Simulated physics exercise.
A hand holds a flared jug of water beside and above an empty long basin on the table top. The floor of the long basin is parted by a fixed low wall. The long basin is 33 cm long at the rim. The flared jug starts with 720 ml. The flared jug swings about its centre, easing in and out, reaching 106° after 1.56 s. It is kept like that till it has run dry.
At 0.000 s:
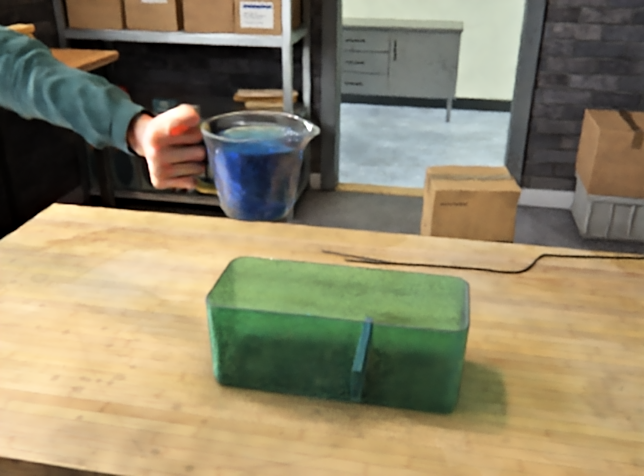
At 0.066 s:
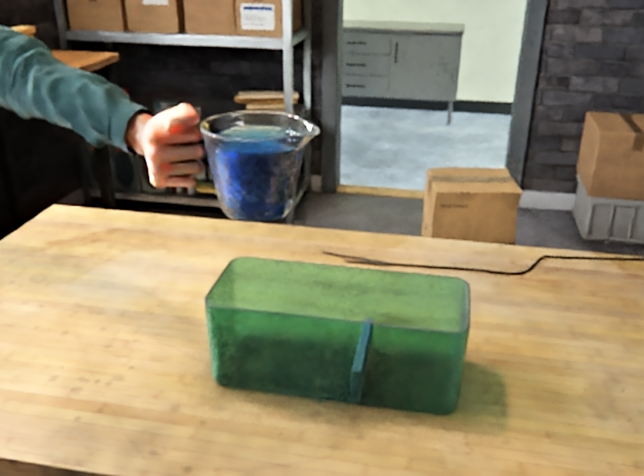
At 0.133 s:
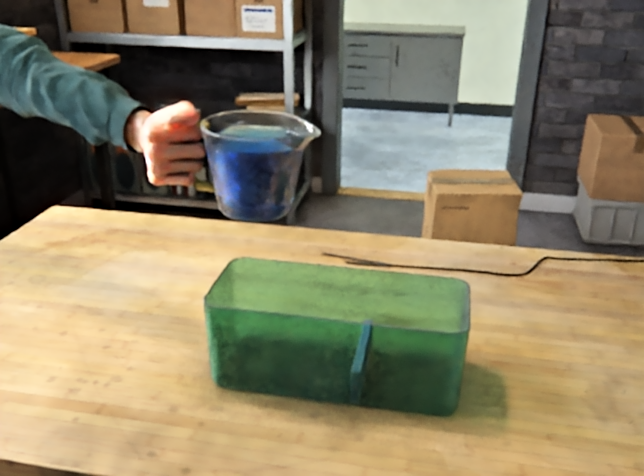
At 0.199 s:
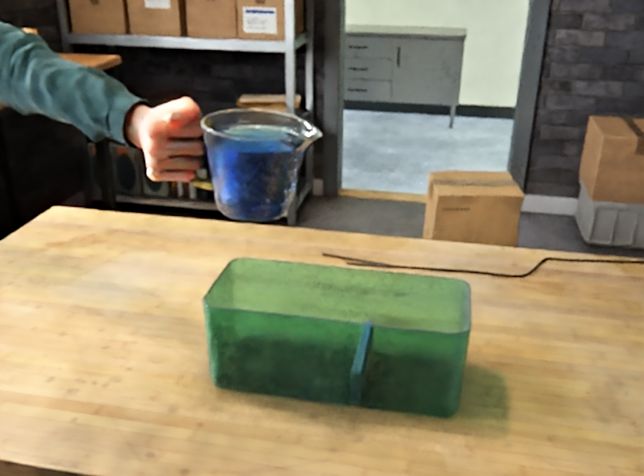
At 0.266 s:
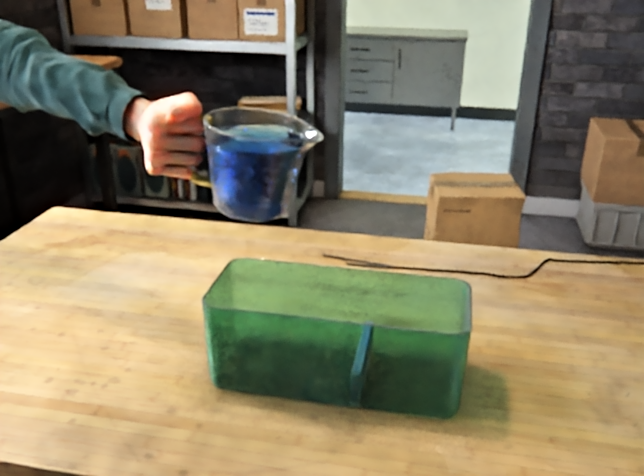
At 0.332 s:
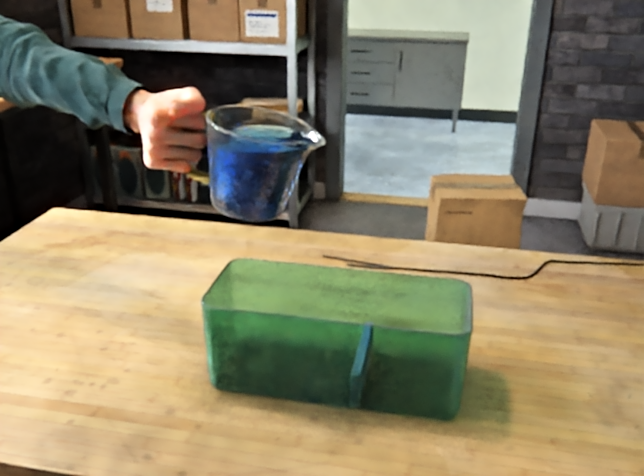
The clip opens on a hand holding a clear flared jug of blue water above and behind an empty green long basin on a wooden table top. The jug stays nearly level at first, then the hand slowly tilts it slightly to the right, its spout dipping a little while the basin stays still.
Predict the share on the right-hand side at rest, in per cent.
About 67 per cent.
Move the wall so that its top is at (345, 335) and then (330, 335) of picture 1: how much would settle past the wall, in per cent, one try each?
First 80, then 95 per cent.
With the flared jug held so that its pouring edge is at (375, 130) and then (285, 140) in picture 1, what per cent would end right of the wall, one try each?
In turn about 85 and 5 per cent.
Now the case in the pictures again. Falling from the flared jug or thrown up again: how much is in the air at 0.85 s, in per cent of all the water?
About 20 per cent.
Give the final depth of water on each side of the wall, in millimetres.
Left about 10 mm, right about 32 mm.
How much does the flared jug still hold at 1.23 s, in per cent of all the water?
Near 14 in a hundred.
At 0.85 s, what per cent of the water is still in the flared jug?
Some 68 per cent.
By 0.85 s the tilt is 60° and 69 per cent is still to pour, 0 is left of the wall and 11 right of it.
By 1.23 s the tilt is 95° and 13 per cent is still to pour, 12 is left of the wall and 62 right of it.
By 1.63 s the tilt is 106° and 0 per cent is still to pour, 32 is left of the wall and 67 right of it.
By 2.06 s the tilt is 106° and 0 per cent is still to pour, 32 is left of the wall and 67 right of it.
At rest 32 per cent lies left of the wall, 67 right of it and 1 outside.
